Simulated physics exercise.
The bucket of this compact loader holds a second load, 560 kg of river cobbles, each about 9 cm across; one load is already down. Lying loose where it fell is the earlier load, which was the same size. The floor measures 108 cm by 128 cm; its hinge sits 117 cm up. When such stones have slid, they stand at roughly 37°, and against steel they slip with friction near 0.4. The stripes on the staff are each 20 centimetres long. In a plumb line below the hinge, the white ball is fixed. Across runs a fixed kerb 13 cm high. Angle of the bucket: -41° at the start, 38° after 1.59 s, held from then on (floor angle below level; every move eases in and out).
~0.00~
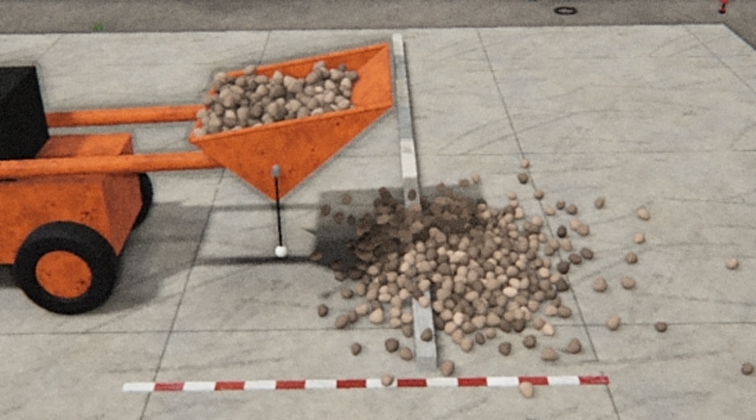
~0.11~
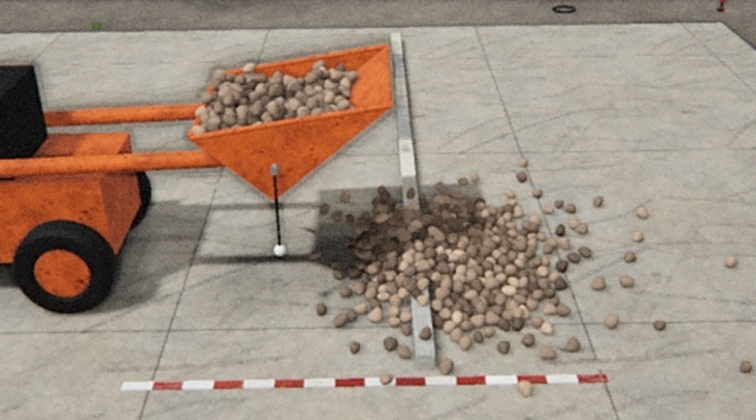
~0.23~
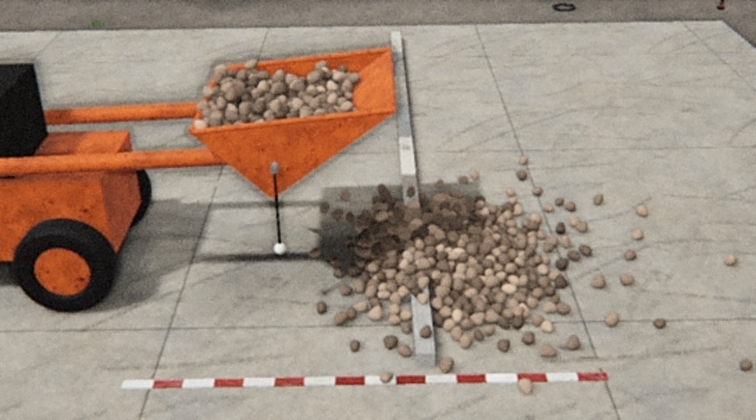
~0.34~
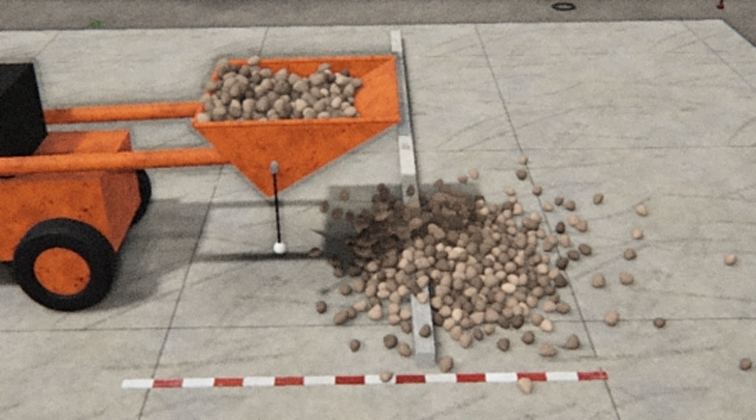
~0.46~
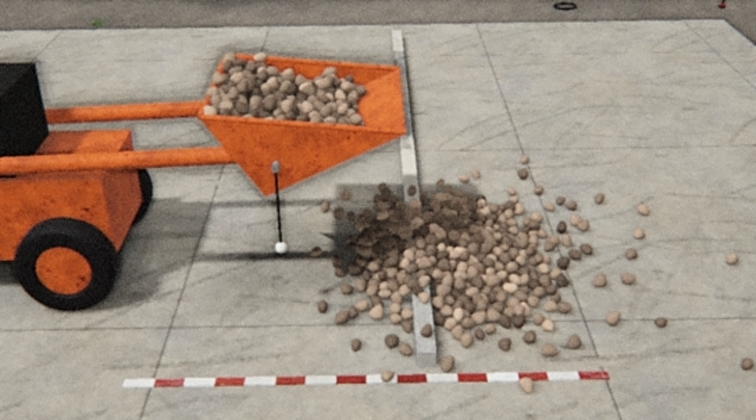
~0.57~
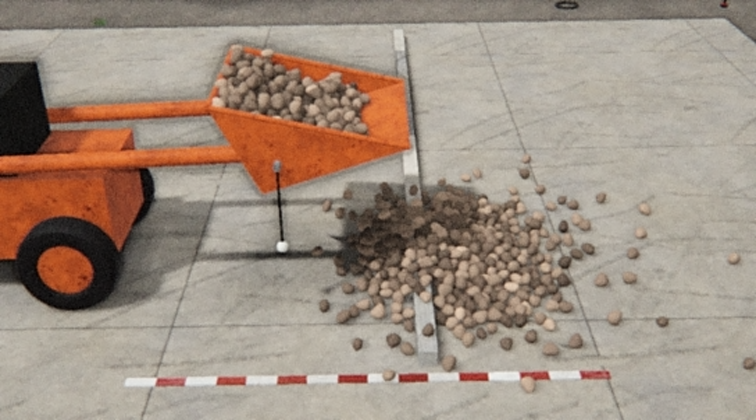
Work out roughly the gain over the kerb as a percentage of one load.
Close to 40 parts in a hundred.
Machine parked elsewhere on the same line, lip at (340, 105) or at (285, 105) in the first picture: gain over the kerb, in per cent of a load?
First place: Roughly 5 %; second place: Roughly 0 %.
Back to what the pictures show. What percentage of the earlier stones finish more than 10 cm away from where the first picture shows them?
Close to 15 in a hundred of them.
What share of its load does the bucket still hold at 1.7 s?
Some 50 %, roughly, is held.
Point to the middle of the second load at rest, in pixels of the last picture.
Centre at roughly (410, 243).
After 1.2 s the floor is at 26°; in per cent of one load, 99 in the bucket, 32 on this side of the kerb, 70 over the kerb; the foremost stones are at (659, 260).
After 1.7 s the floor is at 38°; in per cent of one load, 49 in the bucket, 76 on this side of the kerb, 76 over the kerb; the foremost stones are at (659, 260).
After 2.0 s the floor is at 38°; in per cent of one load, 13 in the bucket, 86 on this side of the kerb, 101 over the kerb; the foremost stones are at (659, 260).
After 4.8 s the floor is at 38°; in per cent of one load, 0 in the bucket, 91 on this side of the kerb, 110 over the kerb; the foremost stones are at (659, 260). Net gain over the kerb, 40.
